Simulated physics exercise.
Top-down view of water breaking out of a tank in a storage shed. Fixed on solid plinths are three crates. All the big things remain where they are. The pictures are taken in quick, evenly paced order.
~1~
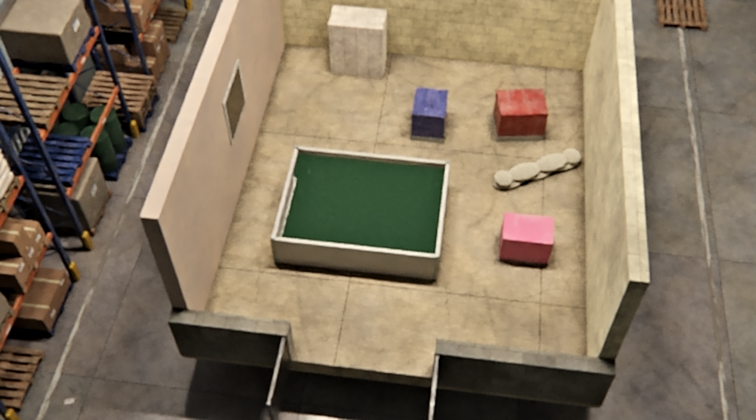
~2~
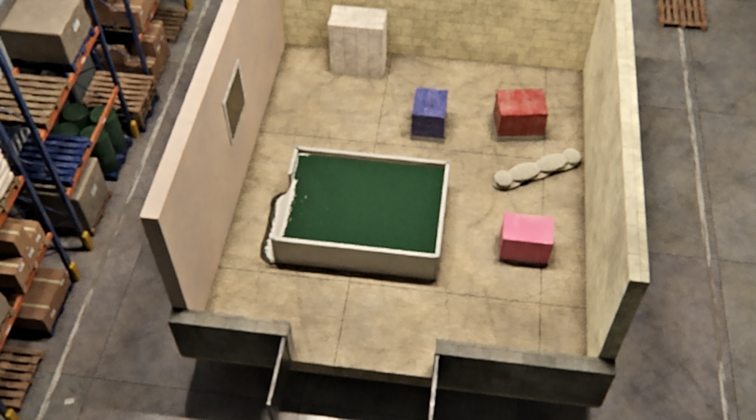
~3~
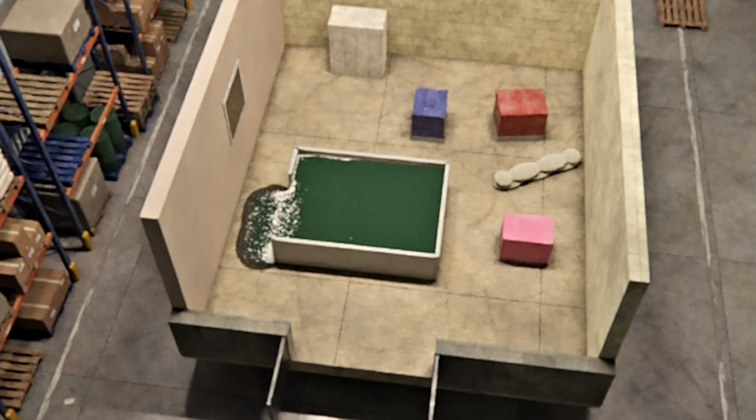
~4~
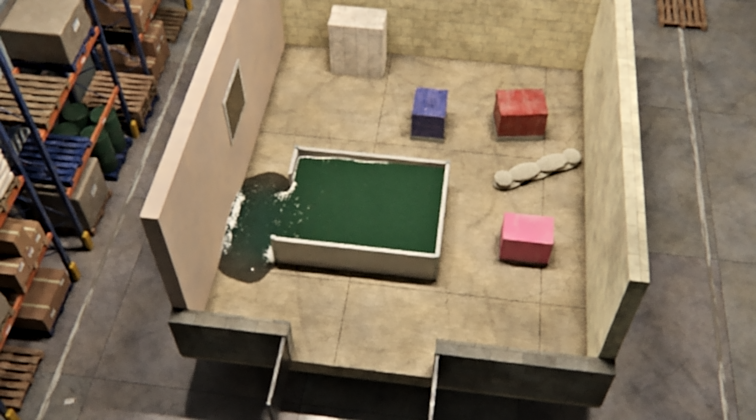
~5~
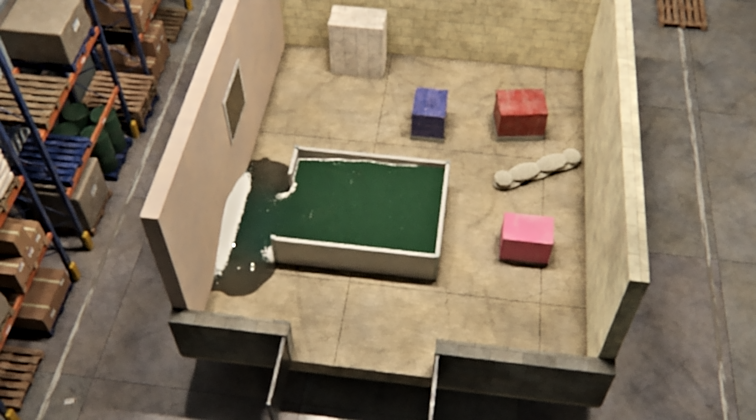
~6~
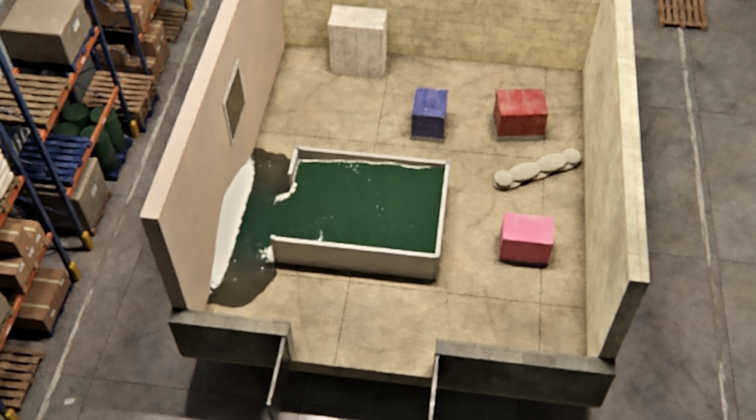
Green water broke out through the left side of a low tank in a walled room, foaming as it spread over the floor to the left wall, while the coloured boxes nearby stayed still.
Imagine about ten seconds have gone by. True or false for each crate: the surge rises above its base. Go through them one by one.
Red crate: False; pink crate: True; blue crate: False.
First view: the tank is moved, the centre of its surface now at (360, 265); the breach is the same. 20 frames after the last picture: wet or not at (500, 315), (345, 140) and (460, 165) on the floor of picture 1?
The first spot is not reached, the second inundated, and the third not reached.
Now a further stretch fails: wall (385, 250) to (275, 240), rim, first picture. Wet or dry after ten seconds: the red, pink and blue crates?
Note - red is left dry; pink is left dry; blue is left dry.
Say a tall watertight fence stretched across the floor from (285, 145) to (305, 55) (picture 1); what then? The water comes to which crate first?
I'd go with the blue crate.
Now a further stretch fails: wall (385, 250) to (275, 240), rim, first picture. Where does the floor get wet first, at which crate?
The crate marked blue.
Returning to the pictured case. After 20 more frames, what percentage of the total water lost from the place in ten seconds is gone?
Share gone: About 20 %.
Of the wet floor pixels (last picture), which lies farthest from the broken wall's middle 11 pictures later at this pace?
Farthest reach: About (284, 49).
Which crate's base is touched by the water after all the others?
Coming in last, the red crate.
A moment on, water covers 15 % of the floor; the red crate not reached, the pink crate not reached, the blue crate not reached.
Next, water covers 30 % of the floor; the red crate not reached, the pink crate not reached, the blue crate not reached.
Then, water covers 55 % of the floor; the red crate not reached, the pink crate water round its plinth, the blue crate water round its plinth.
Later, water covers 80 % of the floor; the red crate water round its plinth, the pink crate water round its plinth, the blue crate water round its plinth.
In the end, water covers 100 % of the floor; the red crate stayed above the water, the pink crate was topped, the blue crate stayed above the water.
